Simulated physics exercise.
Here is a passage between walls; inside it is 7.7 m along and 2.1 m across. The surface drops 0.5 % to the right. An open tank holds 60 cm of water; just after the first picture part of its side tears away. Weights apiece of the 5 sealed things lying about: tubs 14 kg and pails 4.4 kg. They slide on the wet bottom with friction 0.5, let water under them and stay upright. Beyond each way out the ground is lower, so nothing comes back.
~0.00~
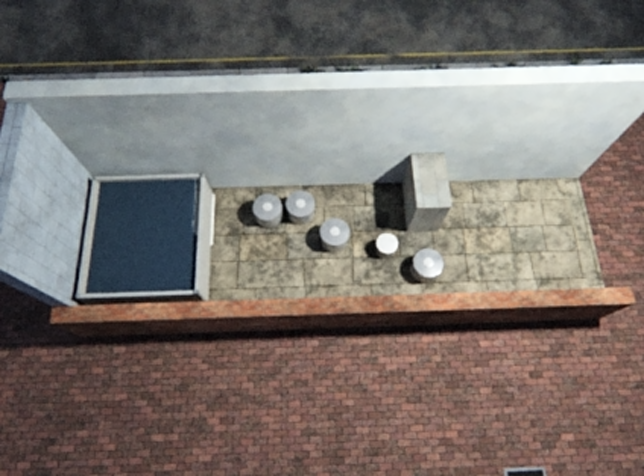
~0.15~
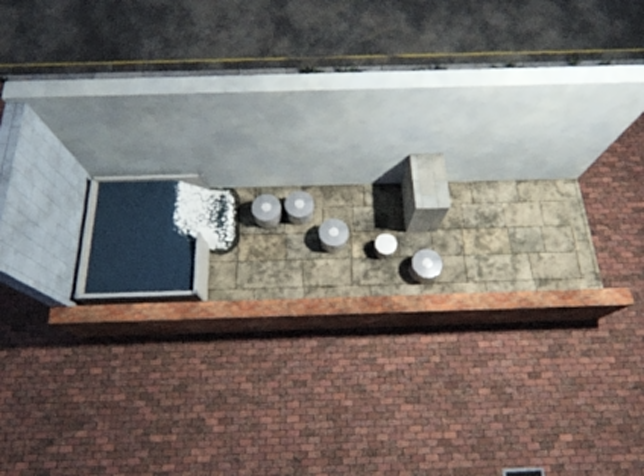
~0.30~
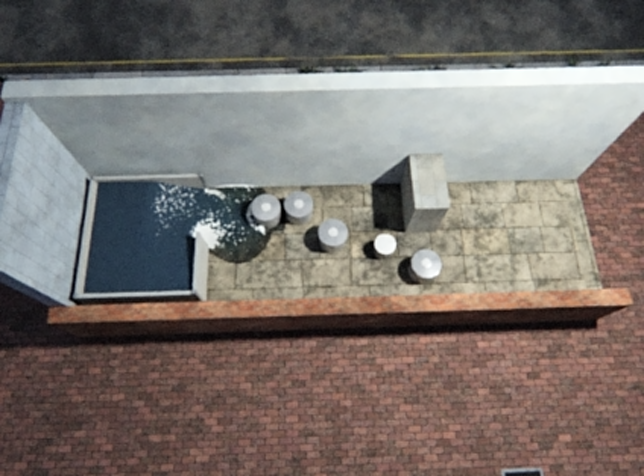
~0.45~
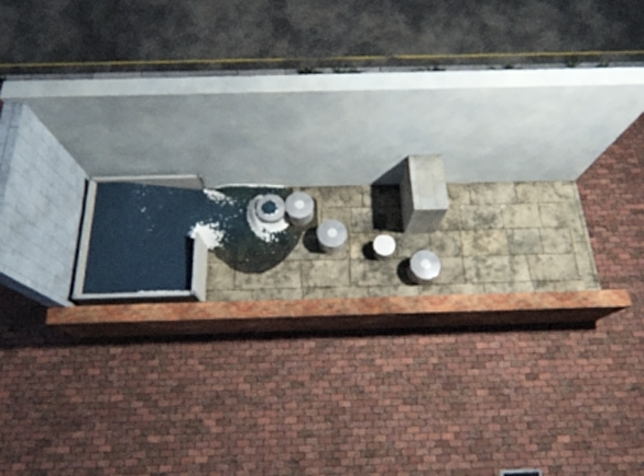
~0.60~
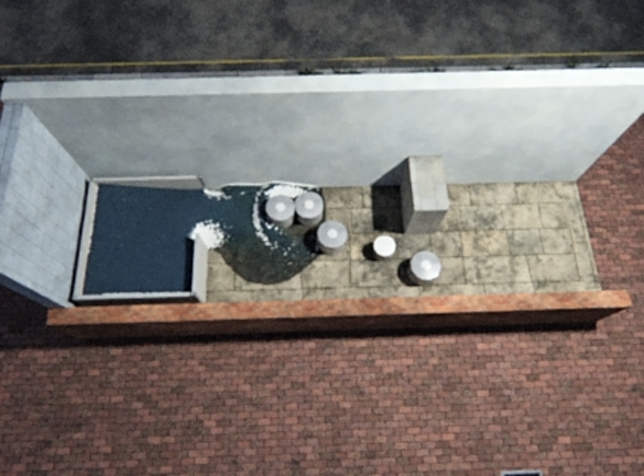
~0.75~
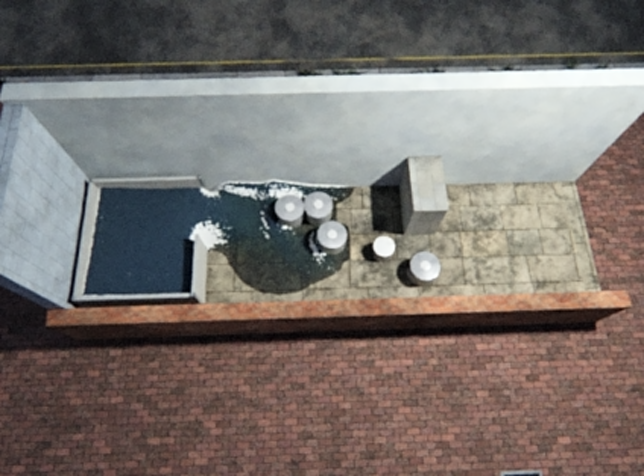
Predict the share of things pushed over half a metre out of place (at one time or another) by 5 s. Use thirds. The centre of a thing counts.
That comes to two thirds or above.
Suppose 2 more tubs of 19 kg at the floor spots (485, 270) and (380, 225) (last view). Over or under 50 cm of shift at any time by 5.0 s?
In that order: More, over.
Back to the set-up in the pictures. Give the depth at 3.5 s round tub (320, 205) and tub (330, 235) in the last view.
About 7 and 8 cm.
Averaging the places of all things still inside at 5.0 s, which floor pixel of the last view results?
Near (392, 248).
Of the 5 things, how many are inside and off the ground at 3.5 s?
I count 2.
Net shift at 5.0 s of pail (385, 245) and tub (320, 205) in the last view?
In that order: Washed out, 350 cm.
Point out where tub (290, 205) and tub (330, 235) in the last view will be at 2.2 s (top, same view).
Around (373, 257) and (416, 277).
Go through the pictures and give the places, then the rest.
A tub at (267, 207) rests on the ground; a tub at (300, 204), on the bottom; 2.8 m2 under water; 0 of 5 have shifted, in the first frame.
A tub at (266, 207), on the bottom; a tub at (299, 204), on the bottom; 3.3 m2 under water; 0 of 5 have shifted, in the second frame.
A tub at (266, 207) rests on the ground; a tub at (299, 204) rests on the ground; 3.9 m2 under water; 0 of 5 have shifted, in the third frame.
A tub at (271, 208) rests on the ground, 10 cm from its start; a tub at (299, 205), on the bottom; 4.6 m2 under water; 1 of 5 have shifted, in the fourth frame.
A tub at (280, 207) rests on the ground, 24 cm from its start; a tub at (309, 205), on the bottom, 17 cm from its start; water covers 5.2 m2; 2 of 5 have shifted, in the fifth frame.
A tub at (290, 207) rests on the ground, 40 cm from its start; a tub at (318, 205), on the bottom, 32 cm from its start; 5.7 m2 under water; 2 of 5 have shifted, in the sixth frame.
After 1.1 s 2 of 5 are over 50 cm from their spots; 1 afloat.
After 2.2 s 5 of 5 are over 50 cm from their spots; 4 afloat.
After 3.5 s 5 of 5 are over 50 cm from their spots; 2 afloat.
After 5.0 s 5 of 5 are over 50 cm from their spots, and 5 have been at some point; 0 afloat.
